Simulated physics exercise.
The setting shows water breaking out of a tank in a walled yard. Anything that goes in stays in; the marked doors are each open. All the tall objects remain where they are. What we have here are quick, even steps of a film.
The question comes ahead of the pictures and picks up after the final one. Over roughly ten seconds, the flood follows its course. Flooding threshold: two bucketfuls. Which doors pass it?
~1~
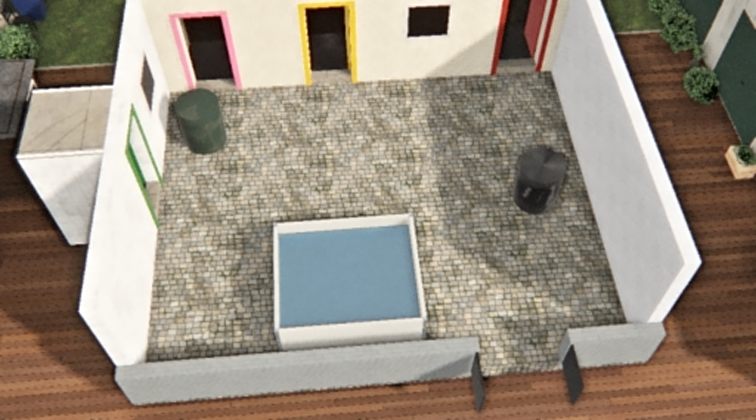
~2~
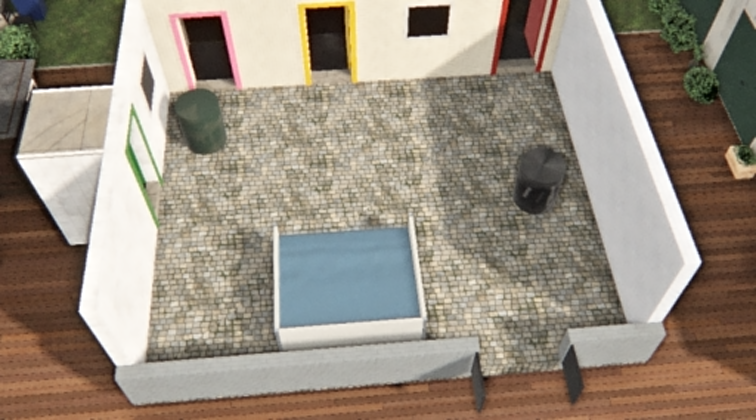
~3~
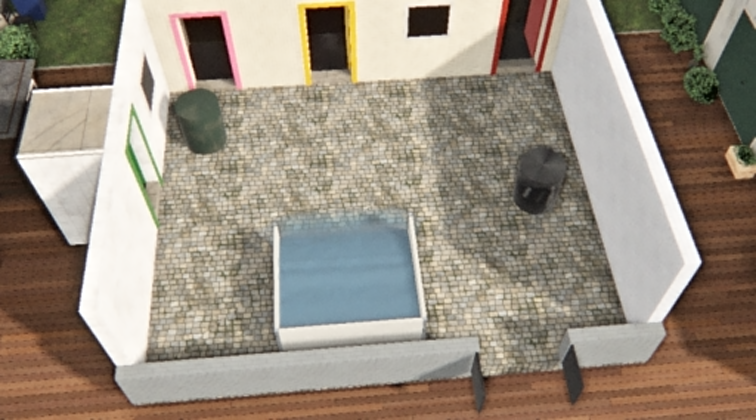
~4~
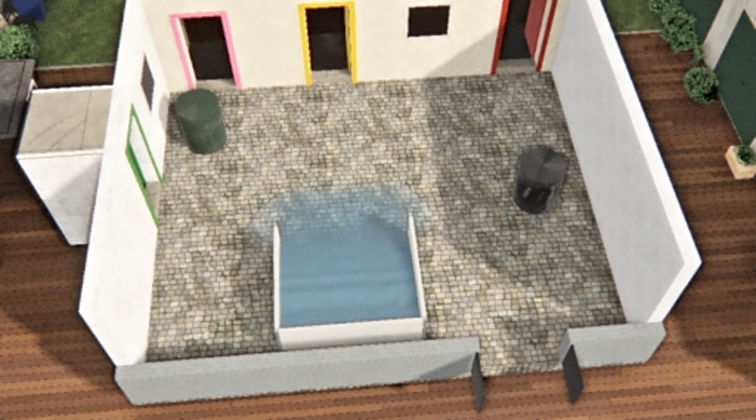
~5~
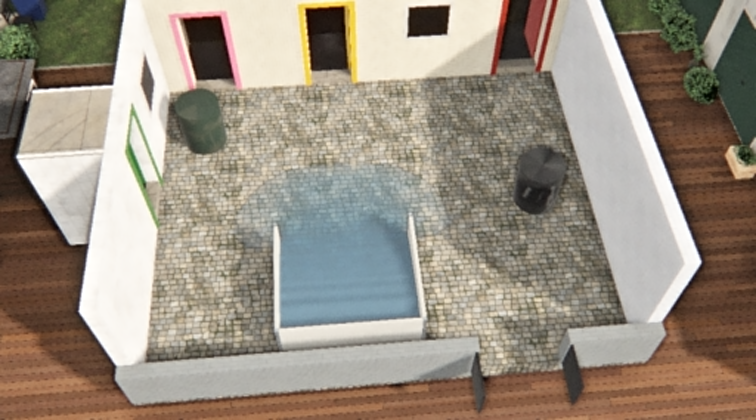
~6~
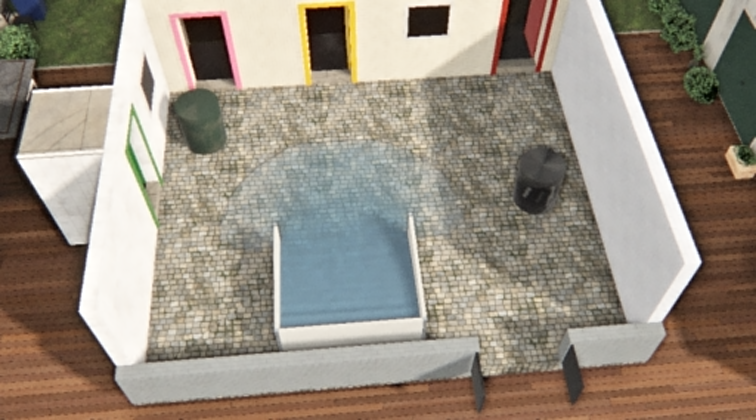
The red door does not pass it; the yellow door passes it; the pink door passes it; the green door does not pass it.
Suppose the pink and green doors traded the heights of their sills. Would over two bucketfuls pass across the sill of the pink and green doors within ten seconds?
Pink door: Falls short; green door: Falls short.
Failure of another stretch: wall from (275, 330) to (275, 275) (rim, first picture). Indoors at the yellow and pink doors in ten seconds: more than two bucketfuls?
Lab note: Yellow door below the mark, pink door above the mark.
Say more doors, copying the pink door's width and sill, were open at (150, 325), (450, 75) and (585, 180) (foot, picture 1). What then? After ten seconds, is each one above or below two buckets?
Result, in listed order - misses the mark, beats the mark, beats the mark.
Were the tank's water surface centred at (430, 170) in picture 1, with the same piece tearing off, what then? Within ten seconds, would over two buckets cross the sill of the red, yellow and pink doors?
I'd expect that the red one surpasses the threshold, the yellow one surpasses the threshold and the pink one surpasses the threshold.
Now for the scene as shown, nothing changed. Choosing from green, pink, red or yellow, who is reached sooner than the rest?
Answer: The one in yellow.
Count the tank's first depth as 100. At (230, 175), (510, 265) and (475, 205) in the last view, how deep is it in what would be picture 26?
In order: Roughly 4, 0 and 0 in a hundred.
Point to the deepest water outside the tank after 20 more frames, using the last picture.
My estimate is about (546, 76).
A moment on, water covers 40 % of the floor; the red door not reached, the yellow door under two buckets in, the pink door not reached, the green door not reached.
Next, water covers 45 % of the floor; the red door not reached, the yellow door over two buckets in, the pink door under two buckets in, the green door not reached.
Then, water covers 55 % of the floor; the red door wet at the sill, nothing in, the yellow door far over two buckets in, the pink door over two buckets in, the green door wet at the sill, nothing in.
Later, water covers 75 % of the floor; the red door under two buckets in, the yellow door far over two buckets in, the pink door far over two buckets in, the green door wet at the sill, nothing in.
In the end, water covers 95 % of the floor; the red door under two buckets in, the yellow door far over two buckets in, the pink door far over two buckets in, the green door wet at the sill, nothing in.
